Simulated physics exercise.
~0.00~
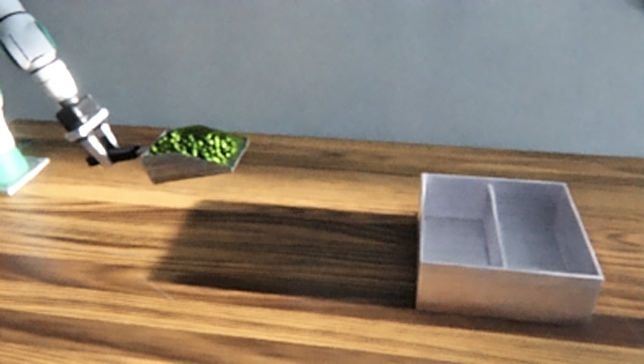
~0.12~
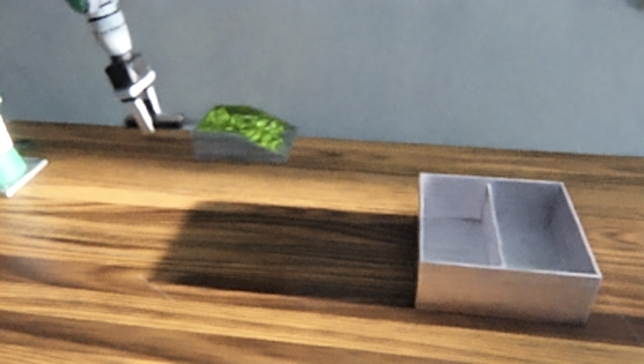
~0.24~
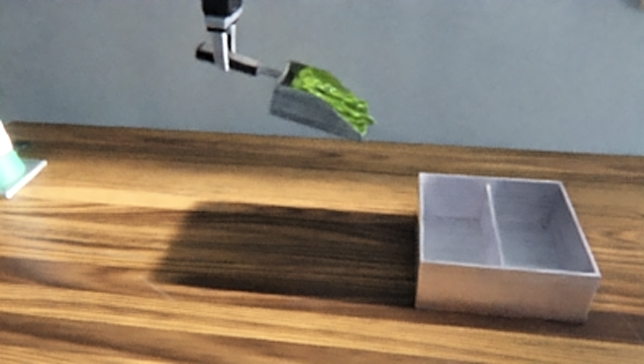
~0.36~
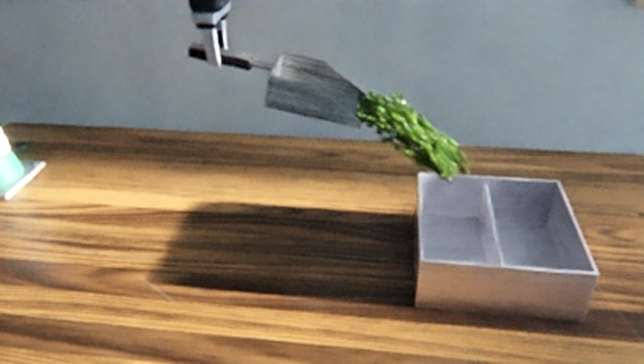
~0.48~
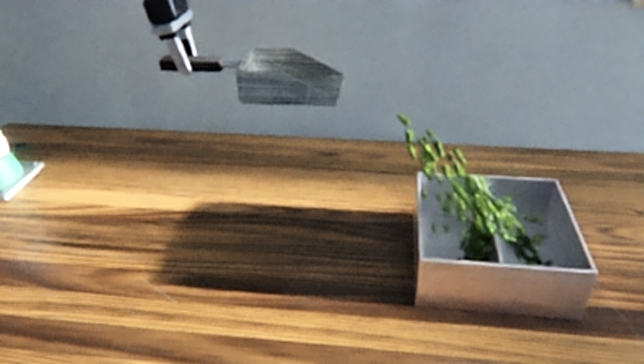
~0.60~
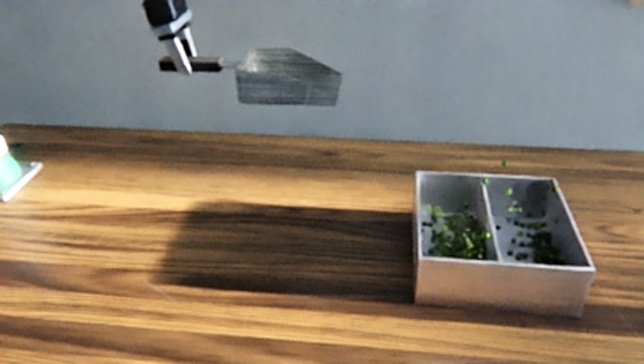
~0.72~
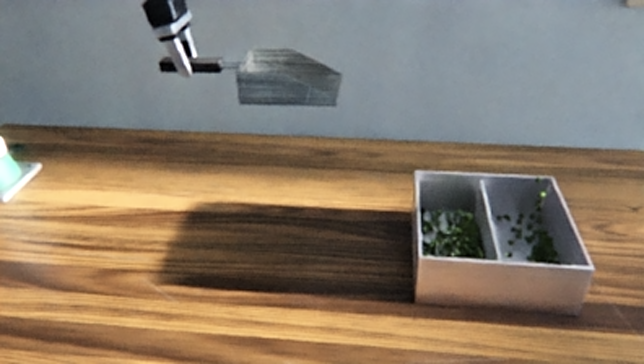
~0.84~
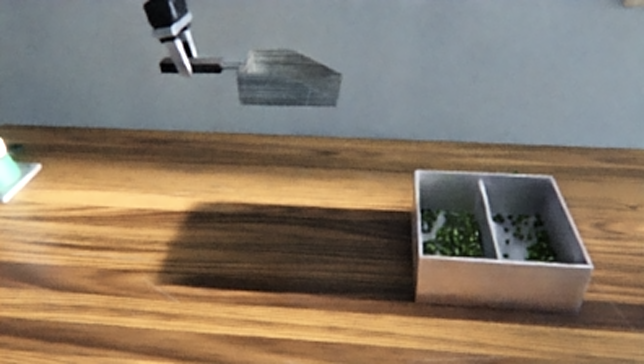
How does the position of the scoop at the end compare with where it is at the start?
At the start the scoop is low on the left side, near the far edge of the table. By the end it is farther right and higher up, held in the air to the left of the bin.
The clip shows a robot arm lifting a scoop heaped with green beads up and to the right, then tipping them into a divided bin on a wooden table; the beads settle in both parts, more in the left, while the empty scoop stays raised.
